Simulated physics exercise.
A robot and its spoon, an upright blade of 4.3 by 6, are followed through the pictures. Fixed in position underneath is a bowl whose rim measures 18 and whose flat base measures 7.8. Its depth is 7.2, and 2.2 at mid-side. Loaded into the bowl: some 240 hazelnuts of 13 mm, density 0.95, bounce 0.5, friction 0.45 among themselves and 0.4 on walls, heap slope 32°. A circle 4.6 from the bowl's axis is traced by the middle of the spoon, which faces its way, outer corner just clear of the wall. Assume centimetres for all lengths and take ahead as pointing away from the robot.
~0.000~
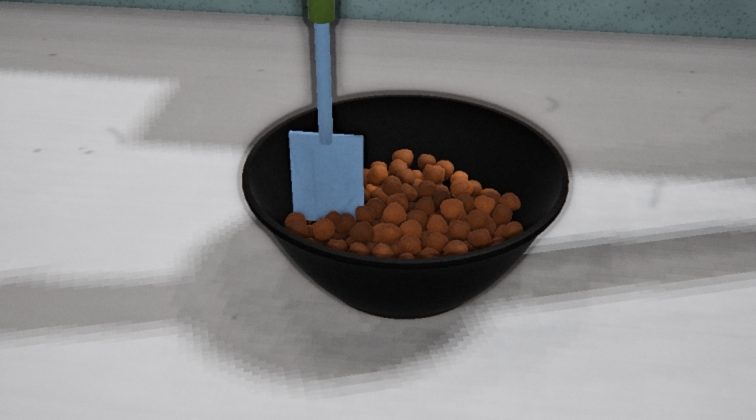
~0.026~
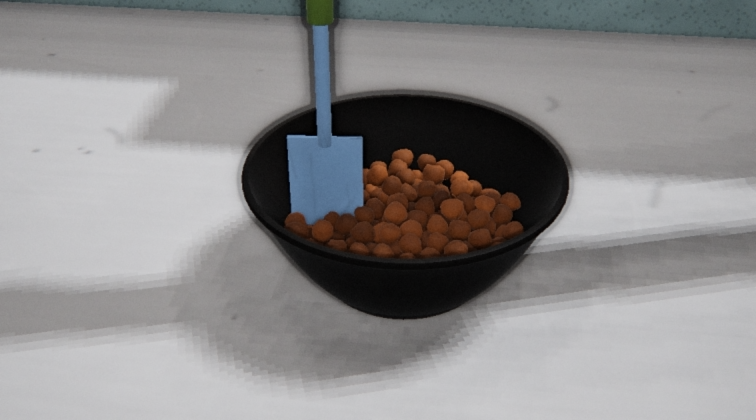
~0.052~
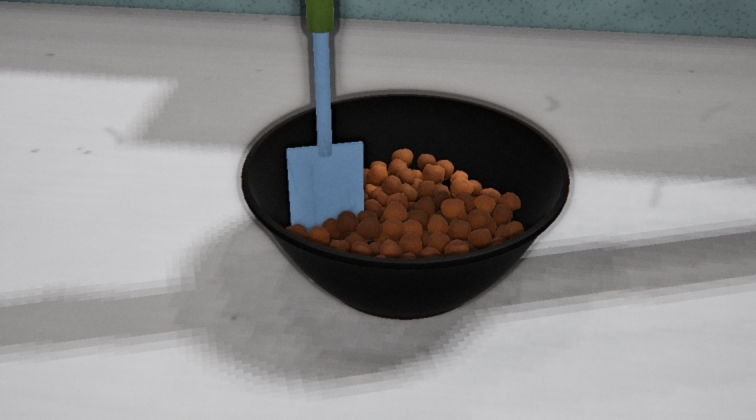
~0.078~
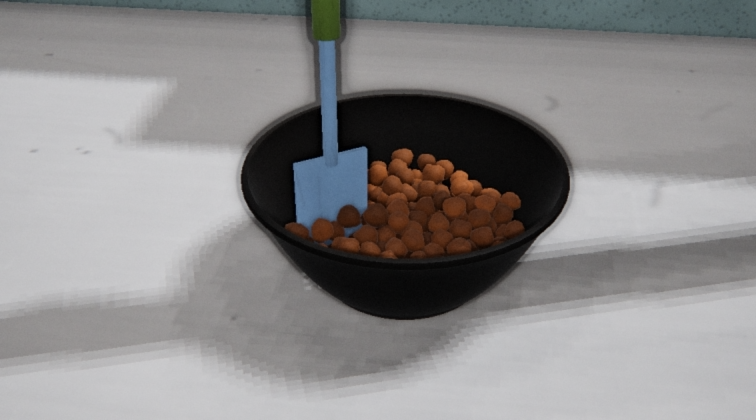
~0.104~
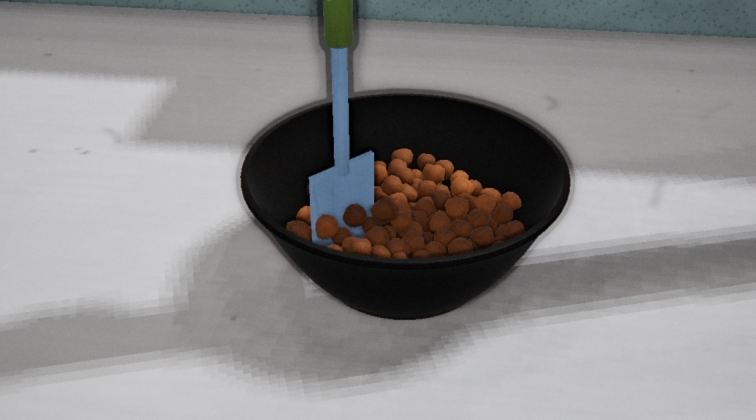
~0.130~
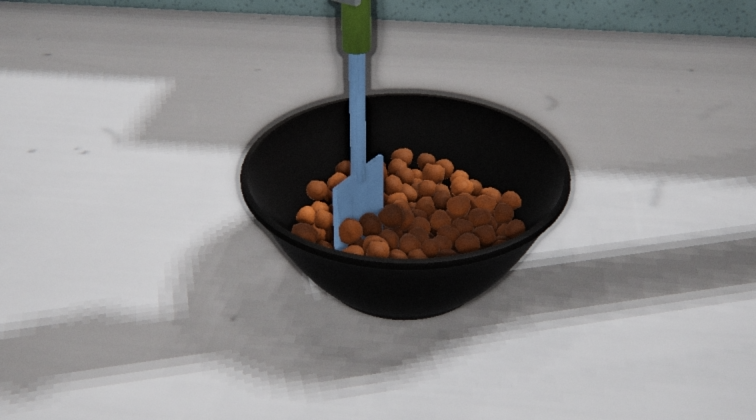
A blue spatula with a green handle pushing down and then rightward through round brown nuts in a black bowl, turning edgewise.
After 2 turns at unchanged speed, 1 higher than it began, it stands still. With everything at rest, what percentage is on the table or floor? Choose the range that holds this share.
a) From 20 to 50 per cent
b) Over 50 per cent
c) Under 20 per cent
Under 20 per cent (c).
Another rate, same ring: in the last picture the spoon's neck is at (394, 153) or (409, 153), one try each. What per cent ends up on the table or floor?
Some 25 and 25 %.
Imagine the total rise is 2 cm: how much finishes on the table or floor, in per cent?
Near 10 in a hundred.
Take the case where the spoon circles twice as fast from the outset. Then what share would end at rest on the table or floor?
Then roughly 35 %.
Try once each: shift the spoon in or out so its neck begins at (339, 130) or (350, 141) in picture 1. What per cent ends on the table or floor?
Around 10 per cent on the first try, around 5 per cent on the second.
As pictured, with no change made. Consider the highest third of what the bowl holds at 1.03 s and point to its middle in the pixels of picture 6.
I'd put it close to (438, 183).
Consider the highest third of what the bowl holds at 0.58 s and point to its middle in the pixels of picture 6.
Centre of upper third: Approx. (313, 176) px.
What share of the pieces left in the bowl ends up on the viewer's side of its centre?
It comes to near 50 percent.
After 0.58 s, 321° round, highest piece 9 above the table; 226 in the bowl, 7 on the table or floor, 9 in flight or on the tool.
After 1.03 s, 219° round, highest piece 8 above the table; 208 in the bowl, 31 on the table or floor, 3 in flight or on the tool.
After 1.45 s, 0° round, highest piece 7 above the table; 208 in the bowl, 34 on the table or floor.
After 2.15 s, 0° round, highest piece 7 above the table; 208 in the bowl, 34 on the table or floor.
In the end, 208 in the bowl, 34 on the table or floor. That is 14 % on the table or floor.
